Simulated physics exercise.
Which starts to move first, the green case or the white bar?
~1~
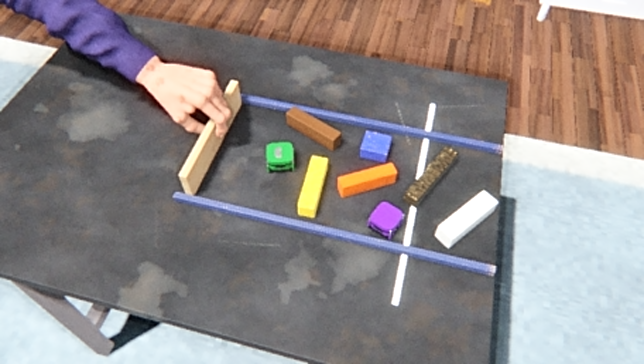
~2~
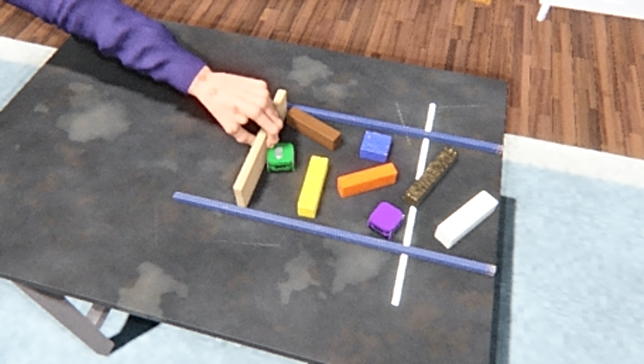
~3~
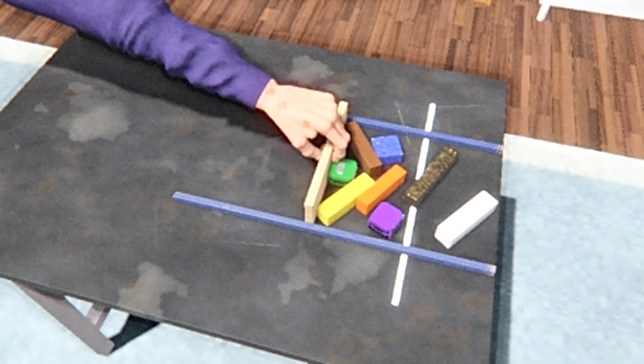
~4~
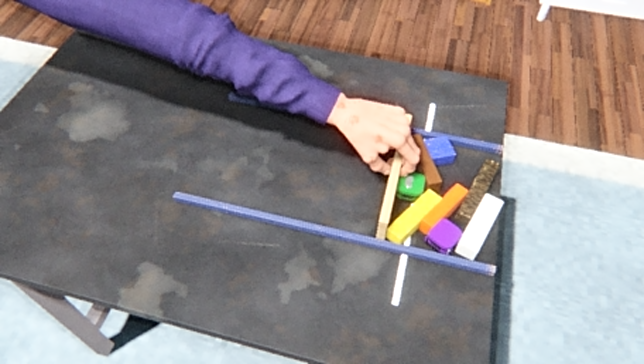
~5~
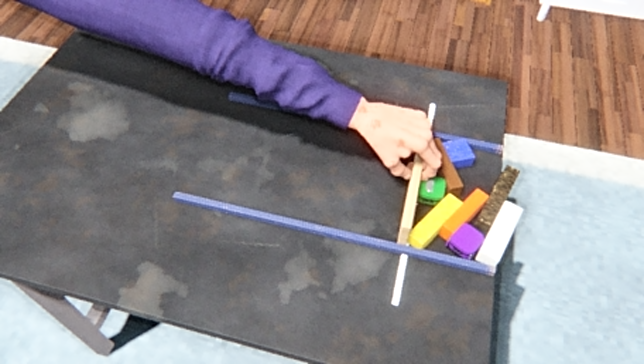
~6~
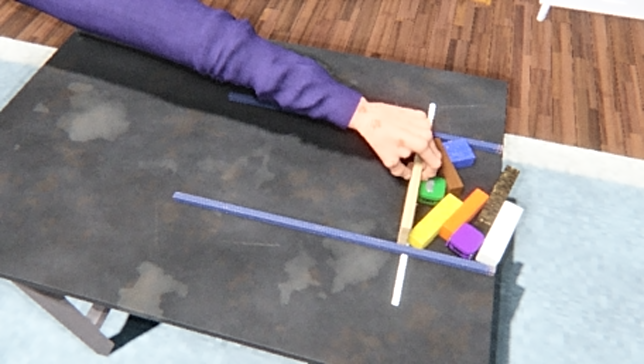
The green case starts to move first, pushed along by the board while the white bar is still at rest. The white bar only shifts later, as the crowded pieces are driven toward the table's edge.
